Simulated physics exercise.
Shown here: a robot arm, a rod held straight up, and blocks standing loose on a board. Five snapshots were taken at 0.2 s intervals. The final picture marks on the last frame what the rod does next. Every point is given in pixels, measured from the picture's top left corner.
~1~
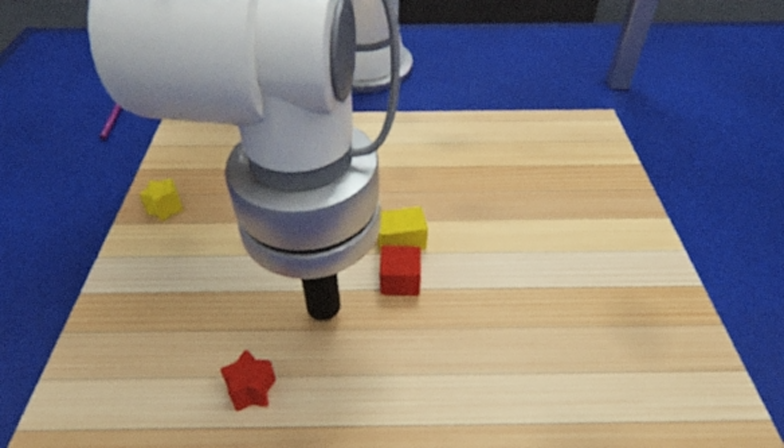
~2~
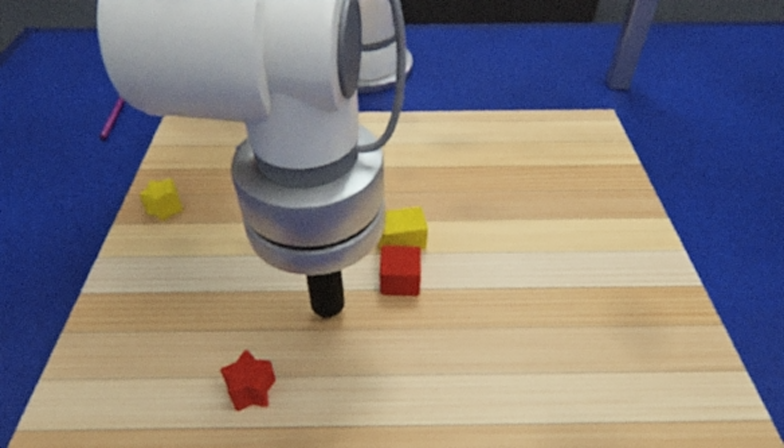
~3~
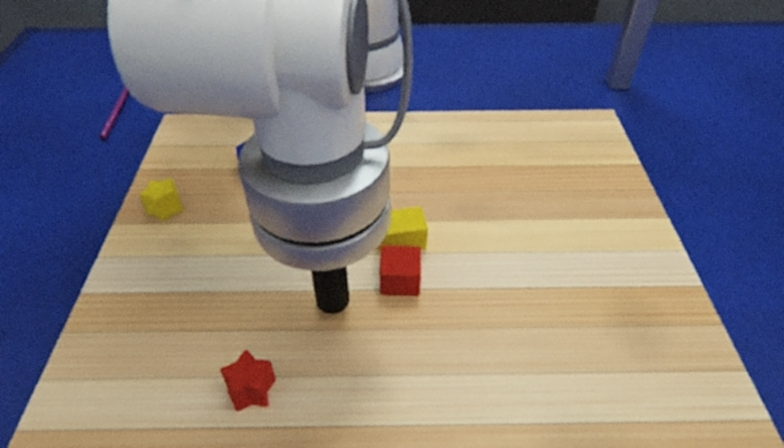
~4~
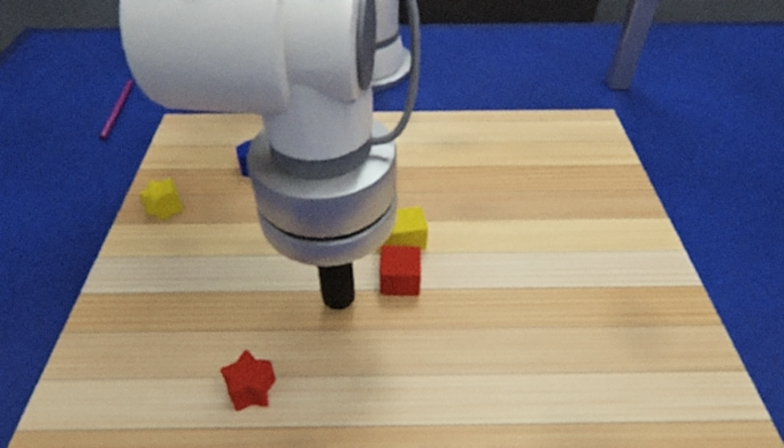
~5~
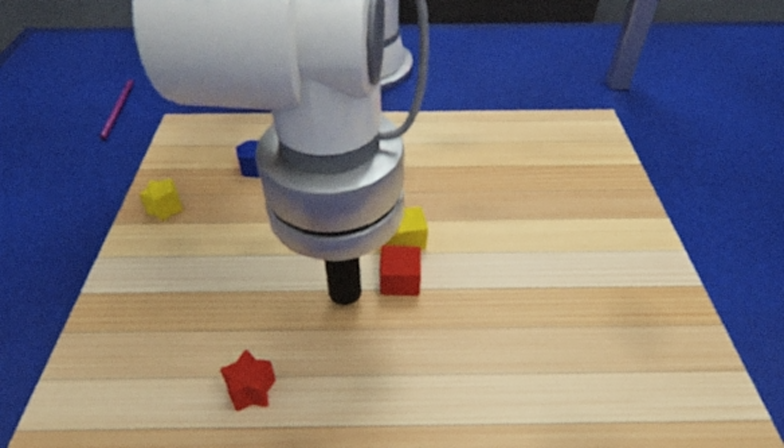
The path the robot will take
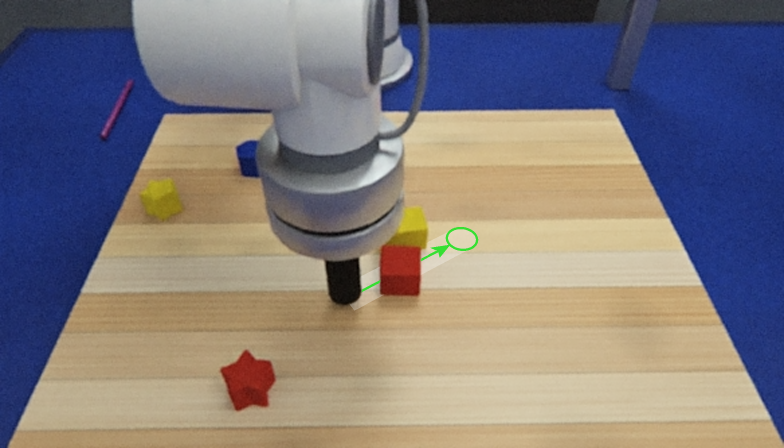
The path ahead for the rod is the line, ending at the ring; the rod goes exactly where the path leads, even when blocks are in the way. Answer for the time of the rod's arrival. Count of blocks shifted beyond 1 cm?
It will shift just one block.
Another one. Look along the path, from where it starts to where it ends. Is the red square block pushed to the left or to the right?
It heads right.
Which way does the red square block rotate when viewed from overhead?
From overhead, the rotation is clockwise.
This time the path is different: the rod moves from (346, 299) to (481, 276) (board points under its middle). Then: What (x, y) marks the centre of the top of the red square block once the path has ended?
Final place: (452, 233).
Drawn move, from (346, 299) to (462, 239).
What follows on the original path. One third of the way, rod (388, 270); red square block (424, 250).
Two thirds of the way, rod (426, 250); red square block (463, 237).
At the end, rod (463, 231); red square block (498, 230), turned 40° clockwise; yellow rectangular block (402, 217), turned 15° anticlockwise.
